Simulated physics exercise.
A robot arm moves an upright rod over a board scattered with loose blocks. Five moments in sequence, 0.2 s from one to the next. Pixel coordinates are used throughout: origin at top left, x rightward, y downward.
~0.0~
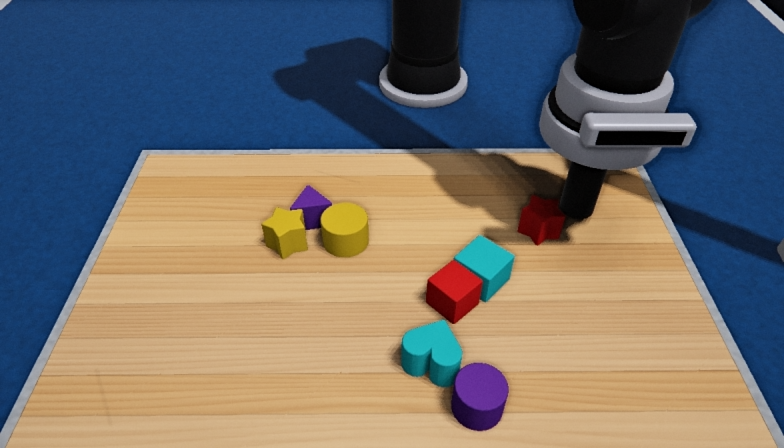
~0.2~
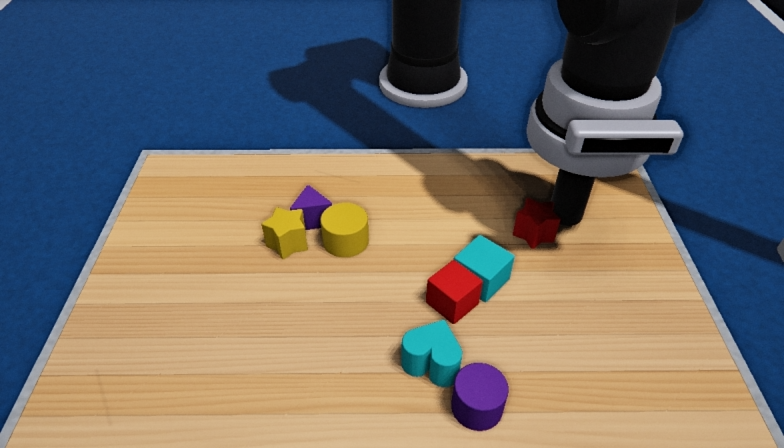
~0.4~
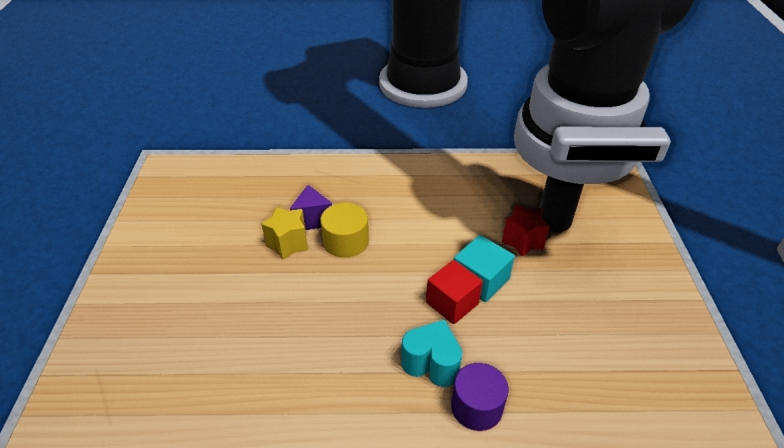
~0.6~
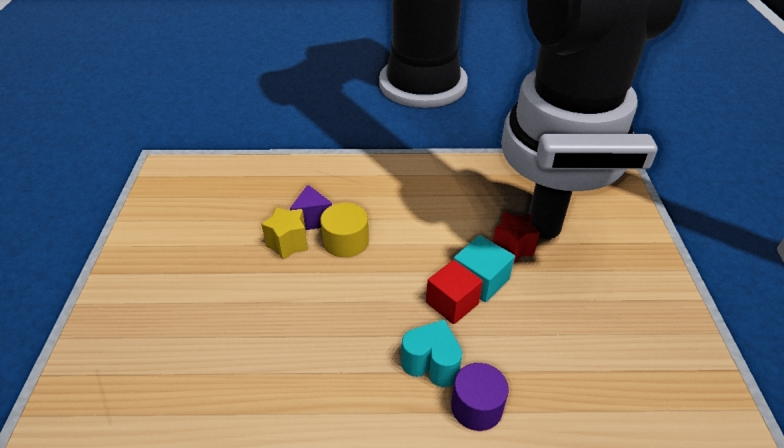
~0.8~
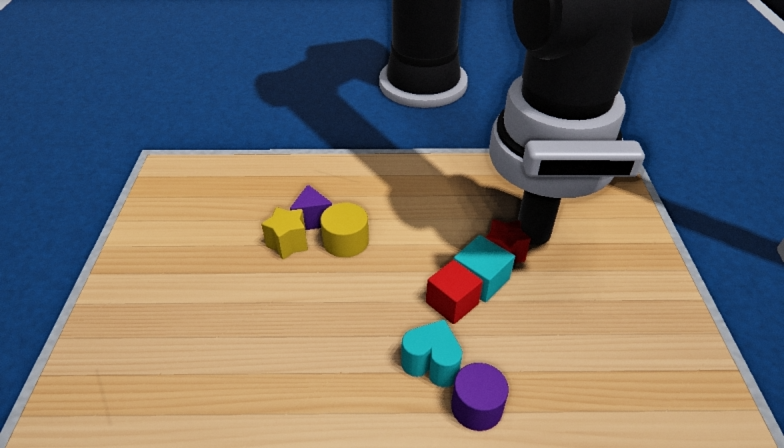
Red star sliding left and toward the viewer, pushed by a robot arm's black rod, up against a turquoise square block.
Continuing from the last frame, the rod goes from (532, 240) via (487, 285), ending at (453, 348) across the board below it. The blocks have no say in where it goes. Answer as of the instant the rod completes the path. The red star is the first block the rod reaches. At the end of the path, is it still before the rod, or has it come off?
Fallen away.
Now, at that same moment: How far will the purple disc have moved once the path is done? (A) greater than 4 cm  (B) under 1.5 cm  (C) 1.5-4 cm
I choose B.
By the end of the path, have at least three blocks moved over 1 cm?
Yes.
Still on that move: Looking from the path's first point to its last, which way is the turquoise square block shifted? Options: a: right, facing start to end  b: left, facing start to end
I choose a.
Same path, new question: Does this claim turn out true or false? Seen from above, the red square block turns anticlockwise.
False.
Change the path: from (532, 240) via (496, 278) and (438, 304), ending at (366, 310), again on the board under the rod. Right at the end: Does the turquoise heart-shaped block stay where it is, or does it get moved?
That block stays in place.
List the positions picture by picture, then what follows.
Lower end of the rod (576, 208), tops of blocks, turquoise heart-shaped block (434, 342), red square block (455, 279), purple disc (482, 385), turquoise square block (485, 256), red star (544, 208), in the first picture.
Rod (565, 215), red star (539, 210), in the second picture.
Rod (554, 221), red star (528, 217), in the third picture.
Rod (544, 227), red star (518, 225), in the fourth picture.
Rod (533, 233), turquoise heart-shaped block (434, 342), red square block (455, 279), purple disc (482, 385), turquoise square block (485, 256), red star (508, 232), in the fifth picture.
What follows on the original path. One third of the way, rod (502, 262); red square block (420, 303); turquoise square block (449, 277); red star (472, 252).
Two thirds of the way, rod (475, 298); turquoise heart-shaped block (434, 345); red square block (369, 327); turquoise square block (407, 305); red star (441, 283), turned 15° clockwise.
At the end, rod (454, 342); turquoise heart-shaped block (427, 356); red square block (327, 336), turned 25° clockwise; purple disc not moved; turquoise square block (372, 322), turned 25° clockwise; red star (420, 311), turned 45° clockwise.
